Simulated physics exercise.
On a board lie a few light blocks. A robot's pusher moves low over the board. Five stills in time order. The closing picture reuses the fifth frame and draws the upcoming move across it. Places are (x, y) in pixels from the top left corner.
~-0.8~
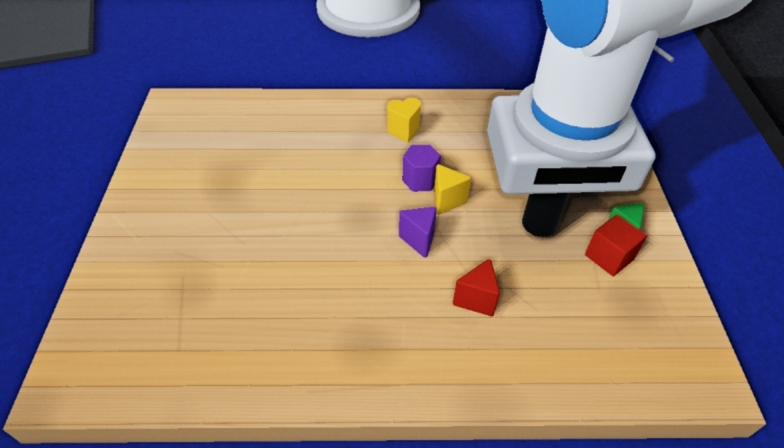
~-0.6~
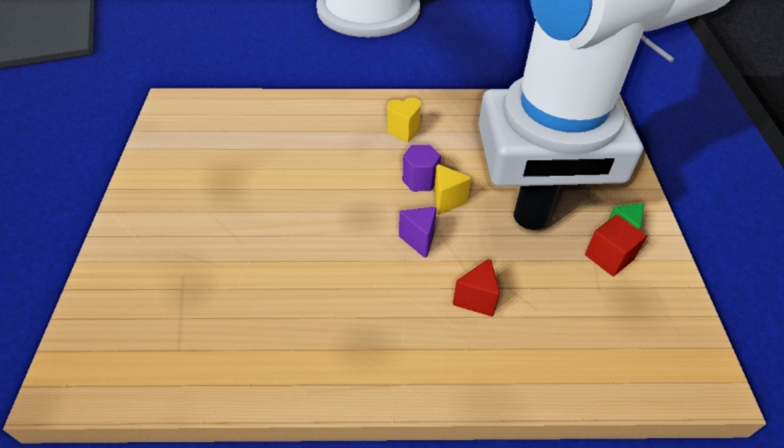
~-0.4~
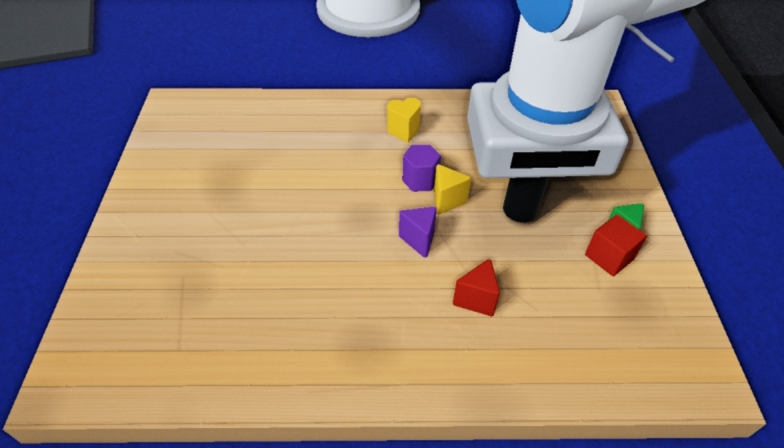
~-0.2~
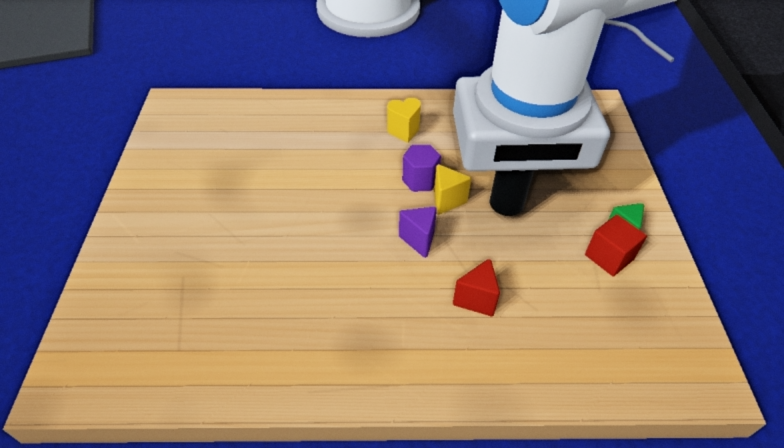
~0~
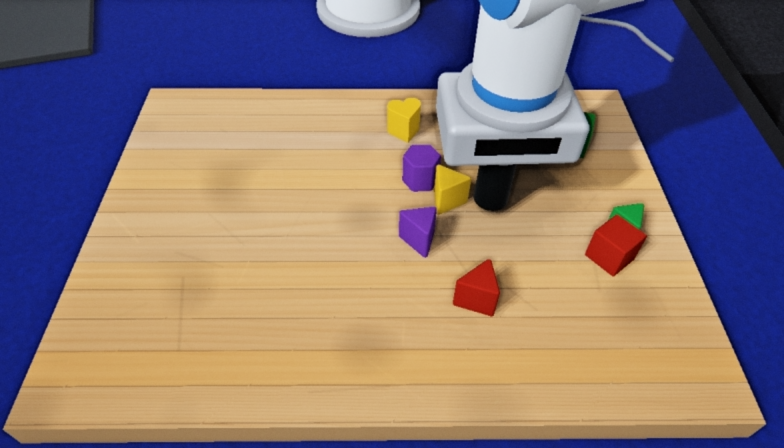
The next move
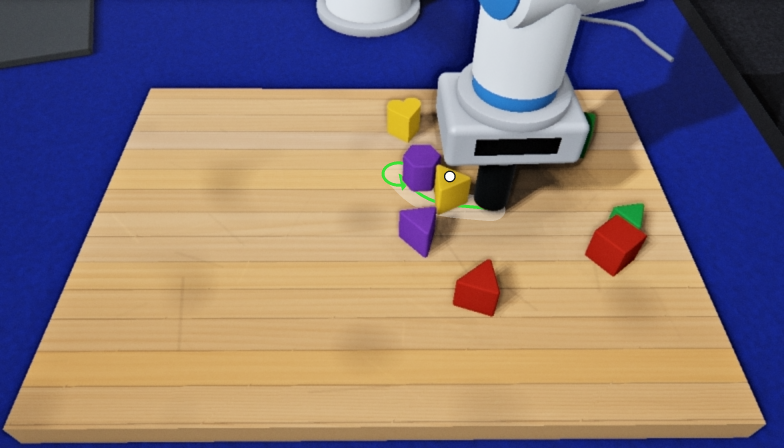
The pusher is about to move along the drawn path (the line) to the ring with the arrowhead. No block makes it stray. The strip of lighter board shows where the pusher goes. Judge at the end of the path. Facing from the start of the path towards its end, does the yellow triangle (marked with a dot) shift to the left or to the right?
To the path's left.
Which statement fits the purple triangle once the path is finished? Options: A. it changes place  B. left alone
B: Left alone.
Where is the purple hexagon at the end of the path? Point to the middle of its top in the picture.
I expect it at (390, 127).
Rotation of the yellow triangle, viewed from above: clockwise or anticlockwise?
Against the clock.
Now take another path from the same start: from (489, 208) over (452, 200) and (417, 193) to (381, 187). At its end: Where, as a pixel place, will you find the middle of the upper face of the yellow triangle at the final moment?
My estimate: (359, 175).
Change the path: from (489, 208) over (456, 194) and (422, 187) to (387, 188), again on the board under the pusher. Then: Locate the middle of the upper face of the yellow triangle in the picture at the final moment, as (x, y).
Answer: (383, 184).
The line goes from (489, 208) by way of (452, 205) and (420, 194) to (399, 174); the dot is on the yellow triangle.
The first path, step by step. One third of the way, pusher at (453, 196); purple hexagon at (411, 153), turned 40° clockwise; yellow triangle at (422, 176), turned 25° anticlockwise.
Two thirds of the way, pusher at (420, 184); purple hexagon at (403, 147), turned 70° clockwise; yellow triangle at (391, 170), turned 50° anticlockwise.
At the end, pusher at (399, 164); purple triangle unmoved; purple hexagon at (390, 127), turned 95° clockwise; yellow triangle at (381, 165), turned 95° anticlockwise.
